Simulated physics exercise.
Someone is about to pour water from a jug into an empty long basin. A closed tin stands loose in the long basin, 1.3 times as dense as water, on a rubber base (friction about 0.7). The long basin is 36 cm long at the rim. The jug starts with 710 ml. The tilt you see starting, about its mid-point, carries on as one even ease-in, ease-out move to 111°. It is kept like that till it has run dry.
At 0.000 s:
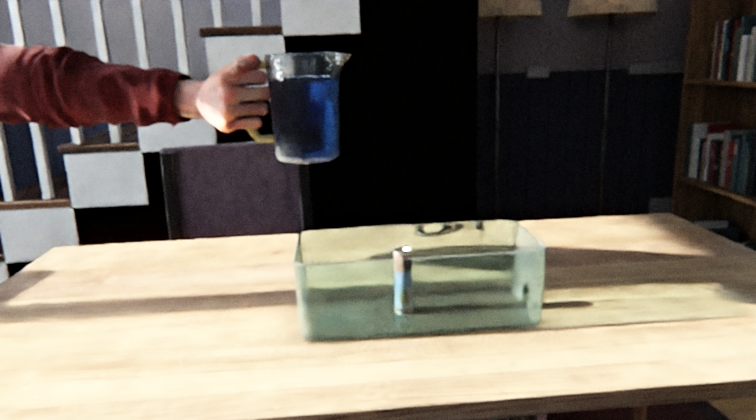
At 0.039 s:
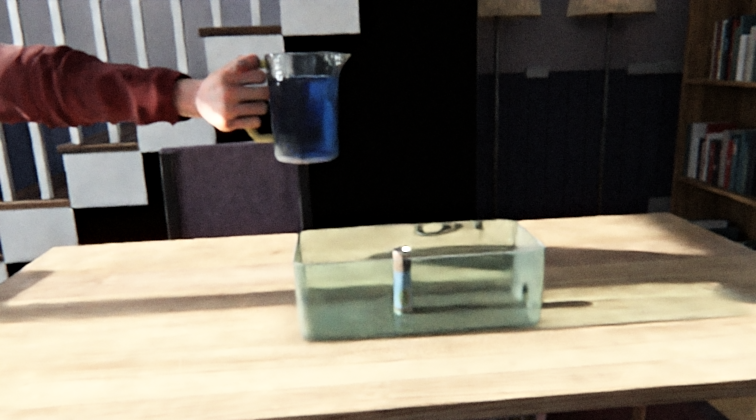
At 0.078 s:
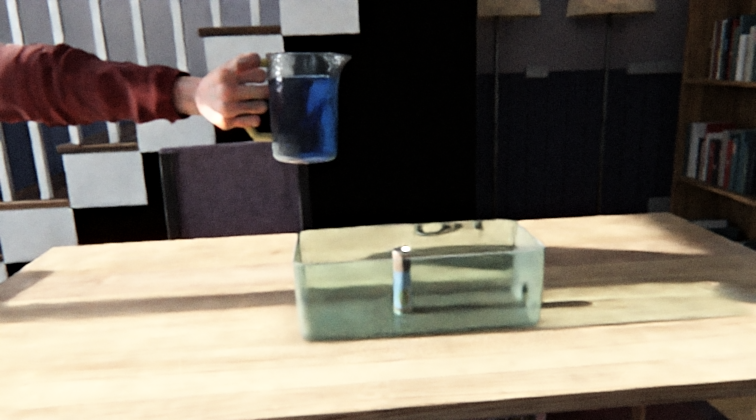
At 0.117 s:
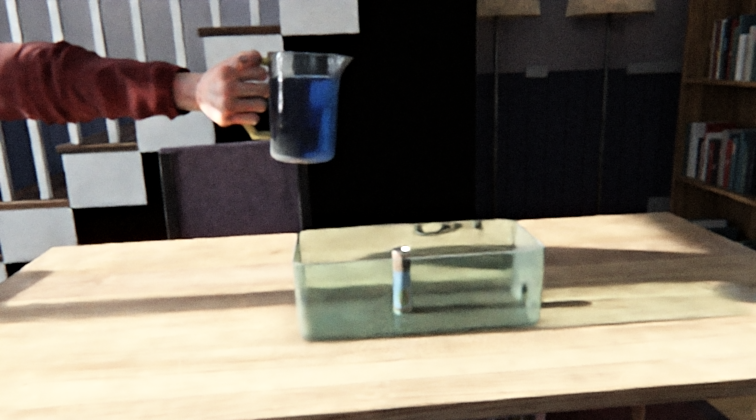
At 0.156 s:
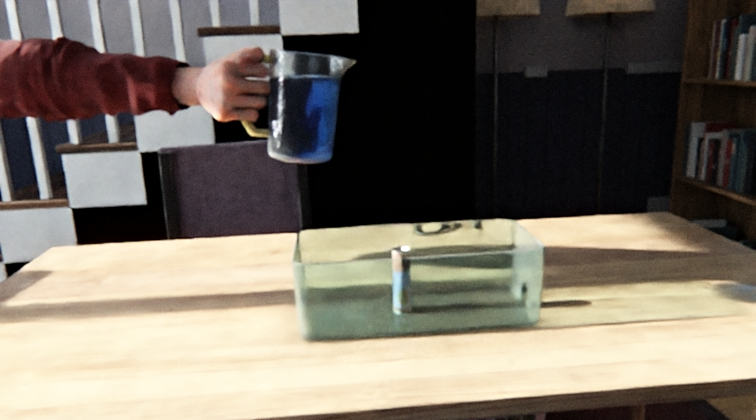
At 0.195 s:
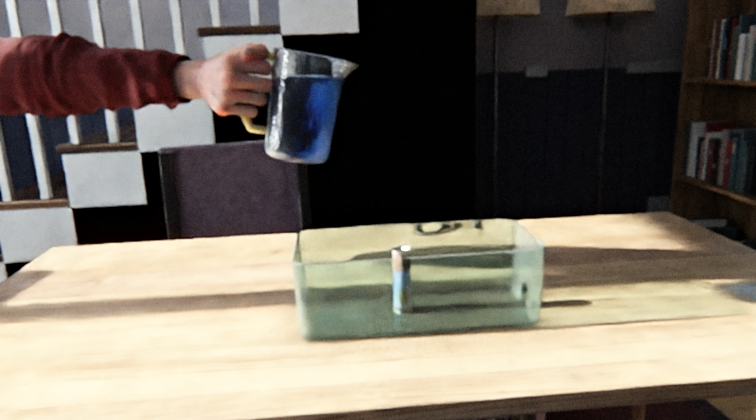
A glass jug of blue liquid, held by a hand in a red sleeve, hangs almost still above and to the left of a long clear basin on a wooden table. The hand then tilts it slightly to the right, while the small tin standing in the basin stays put.
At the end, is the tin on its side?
It remains upright.
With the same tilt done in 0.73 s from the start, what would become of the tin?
The tin stays up.
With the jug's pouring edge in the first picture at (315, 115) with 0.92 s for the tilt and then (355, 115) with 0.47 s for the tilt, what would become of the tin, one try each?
First it remains upright; then it falls.
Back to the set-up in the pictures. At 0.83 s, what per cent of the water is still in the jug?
Near 32 in a hundred.
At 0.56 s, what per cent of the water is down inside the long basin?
Near 0 in a hundred.
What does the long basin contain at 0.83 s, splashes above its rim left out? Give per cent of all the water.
Some 38 per cent.
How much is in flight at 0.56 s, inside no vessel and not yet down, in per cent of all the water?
Some 12 per cent.
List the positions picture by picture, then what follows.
Tilt 0°; pouring edge (351, 54); surface from (271, 79) to (337, 77); the long basin's rim runs from (297, 248) to (530, 235); the tin's top is at (402, 253), in the first picture.
Tilt 0°; pouring edge (351, 54); surface from (270, 79) to (336, 77), in the second picture.
Tilt 2°; pouring edge (352, 55); surface from (271, 78) to (336, 77), in the third picture.
Tilt 4°; pouring edge (353, 57); surface from (271, 78) to (337, 78), in the fourth picture.
Tilt 8°; pouring edge (356, 60); surface from (272, 79) to (339, 78), in the fifth picture.
Tilt 12°; pouring edge (359, 64); surface from (273, 80) to (342, 78), in the sixth picture.
After 0.56 s the tilt is 74° and 87 per cent is still to pour; the tin stands where it began.
After 0.83 s the tilt is 109° and 31 per cent is still to pour; the tin stands where it began.
After 1.11 s the tilt is 111° and 2 per cent is still to pour; the tin stands where it began.
After 1.42 s the tilt is 111° and 0 per cent is still to pour; the tin stands where it began.
In the end the tin stands where it began.
